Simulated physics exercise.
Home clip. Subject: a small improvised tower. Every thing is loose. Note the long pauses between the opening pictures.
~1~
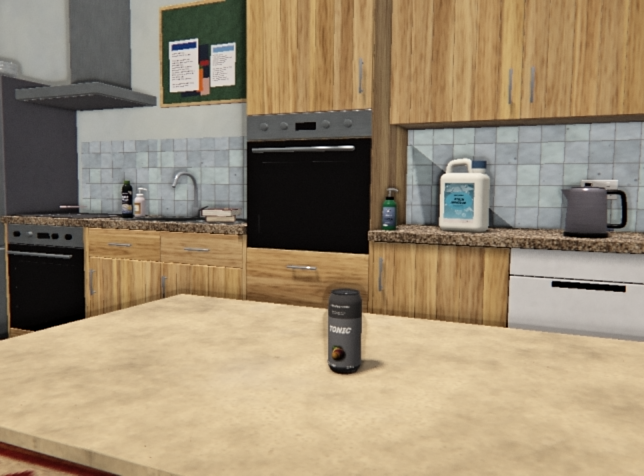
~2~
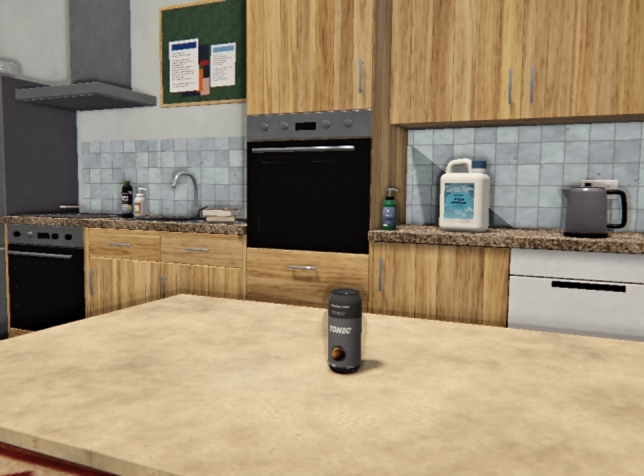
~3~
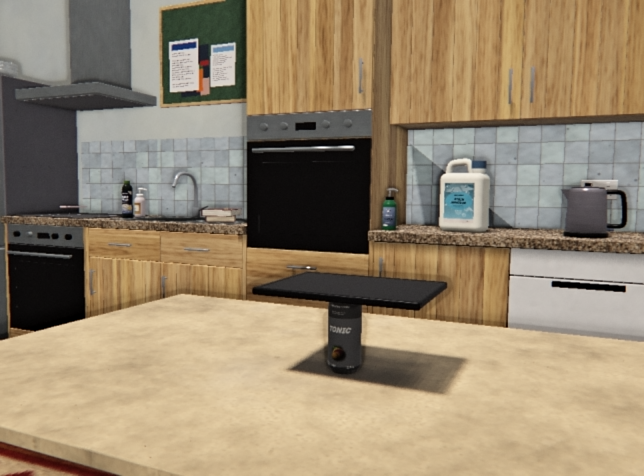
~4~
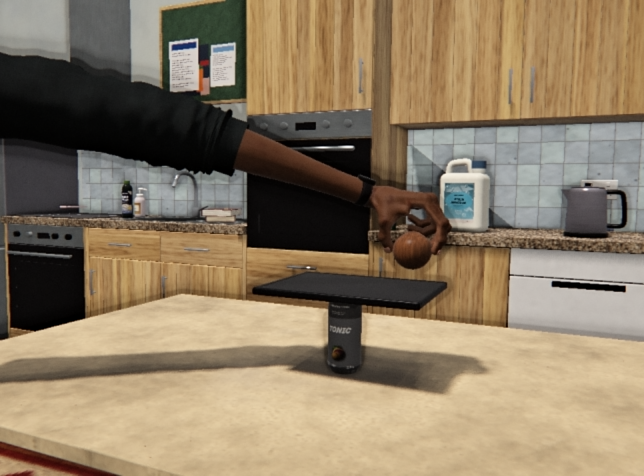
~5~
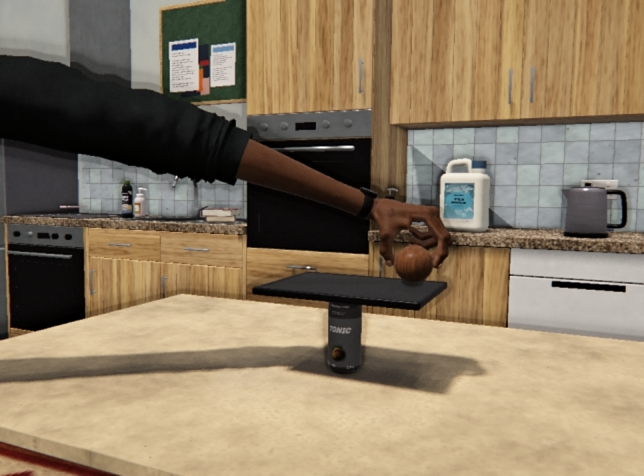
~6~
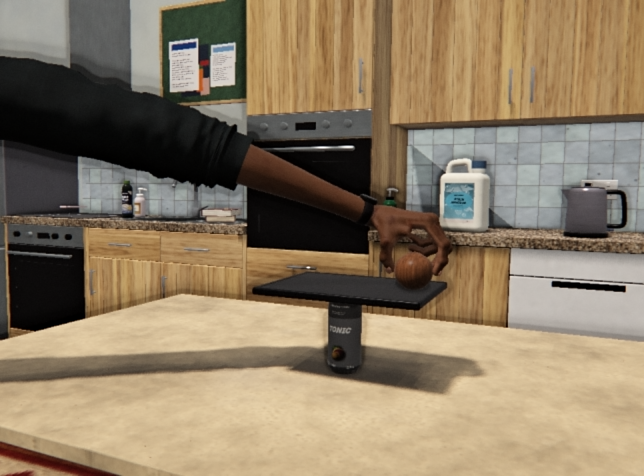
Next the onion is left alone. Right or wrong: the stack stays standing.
Wrong, it topples.
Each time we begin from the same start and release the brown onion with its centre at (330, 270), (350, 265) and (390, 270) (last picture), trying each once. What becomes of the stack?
The first time it stays standing, the second time it stays standing, and the third time it collapses.
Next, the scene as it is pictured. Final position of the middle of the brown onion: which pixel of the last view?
Look around (408, 365) in the final frame.
Then, 0.40 s later than the last frame, brown onion now fallen; black lid tilted by 70°.
Then, 0.60 s later than the last frame, black lid on its side.
Then, 1.00 s later than the last frame, black lid now fallen.
When it is over, fallen, black lid and brown onion; left askew, grey can. End places, in pixels of the last picture, brown onion near (407, 365). The stack comes apart.
